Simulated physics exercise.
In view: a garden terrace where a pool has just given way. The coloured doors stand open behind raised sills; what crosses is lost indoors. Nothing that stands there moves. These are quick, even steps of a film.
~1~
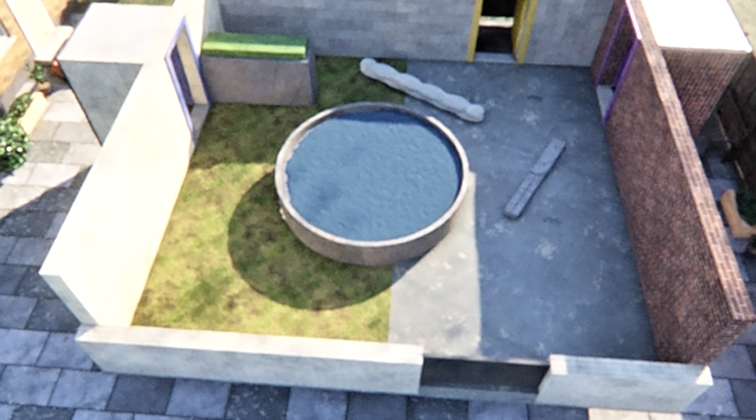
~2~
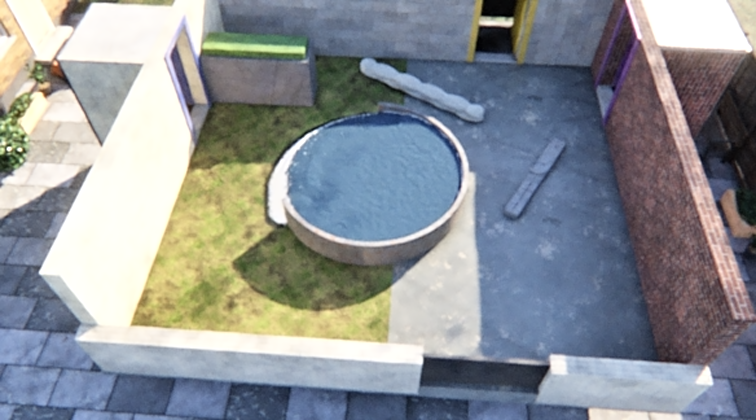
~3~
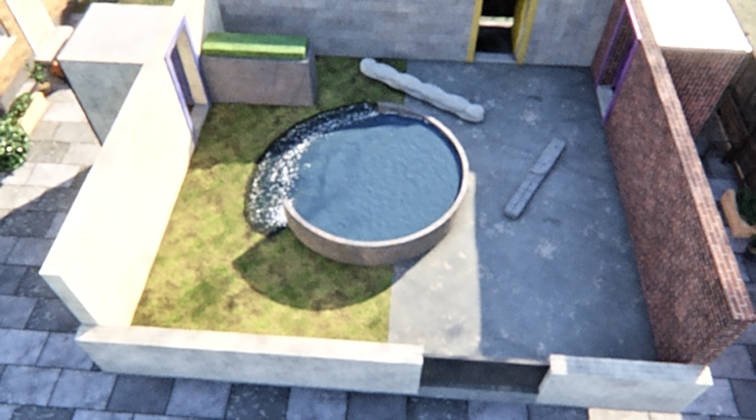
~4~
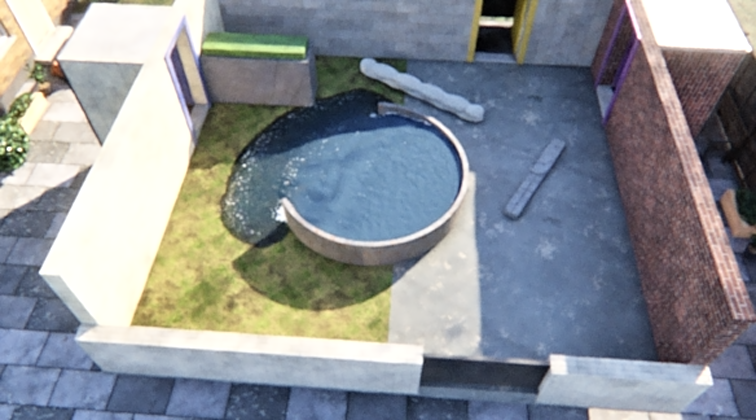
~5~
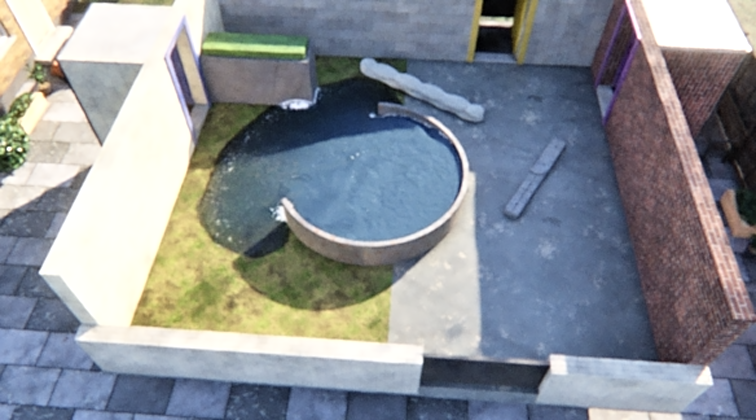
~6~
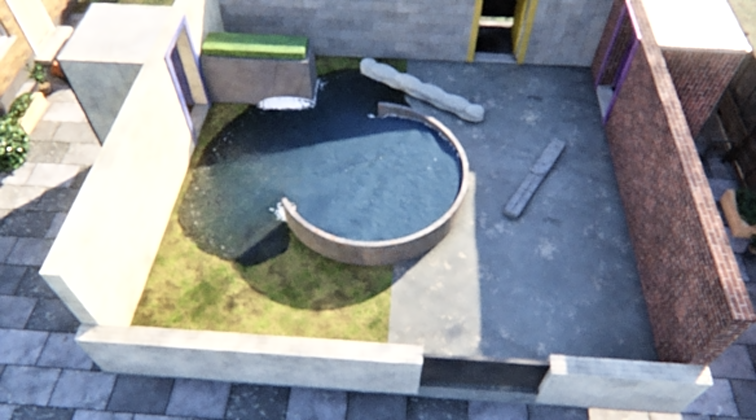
Water burst from the left side of a round pool in a walled terrace, foaming at first, then spread in a dark sheet over the grass and splashed against the planter behind.
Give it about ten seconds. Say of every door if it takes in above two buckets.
One by one: The yellow door holds within the limit; the purple door holds within the limit; the blue door floods.
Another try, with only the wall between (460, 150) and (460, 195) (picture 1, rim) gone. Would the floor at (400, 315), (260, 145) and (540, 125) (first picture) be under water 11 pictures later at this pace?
One after the other: Not flooded, dry, covered.
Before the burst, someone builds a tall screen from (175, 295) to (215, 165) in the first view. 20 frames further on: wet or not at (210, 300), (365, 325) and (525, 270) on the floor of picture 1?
In that order: Flooded, not flooded, clear.
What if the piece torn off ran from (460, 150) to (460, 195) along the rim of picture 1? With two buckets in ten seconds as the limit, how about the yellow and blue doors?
One by one: The yellow one floods, the blue one stays under.
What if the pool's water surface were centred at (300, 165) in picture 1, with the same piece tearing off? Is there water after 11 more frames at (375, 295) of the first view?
At that place: No water.
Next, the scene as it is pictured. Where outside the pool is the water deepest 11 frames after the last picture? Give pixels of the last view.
Around (220, 107).
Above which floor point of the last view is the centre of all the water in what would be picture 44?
Near (297, 180).
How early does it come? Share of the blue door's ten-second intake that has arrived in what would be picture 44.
Close to 100 %.
A moment on, water covers 25 % of the floor; the yellow door not reached, the purple door not reached, the blue door wet at the sill, nothing in.
Next, water covers 30 % of the floor; the yellow door not reached, the purple door not reached, the blue door over two buckets in.
Then, water covers 40 % of the floor; the yellow door not reached, the purple door not reached, the blue door far over two buckets in.
Later, water covers 60 % of the floor; the yellow door wet at the sill, nothing in, the purple door not reached, the blue door far over two buckets in.
In the end, water covers 90 % of the floor; the yellow door wet at the sill, nothing in, the purple door wet at the sill, nothing in, the blue door far over two buckets in.
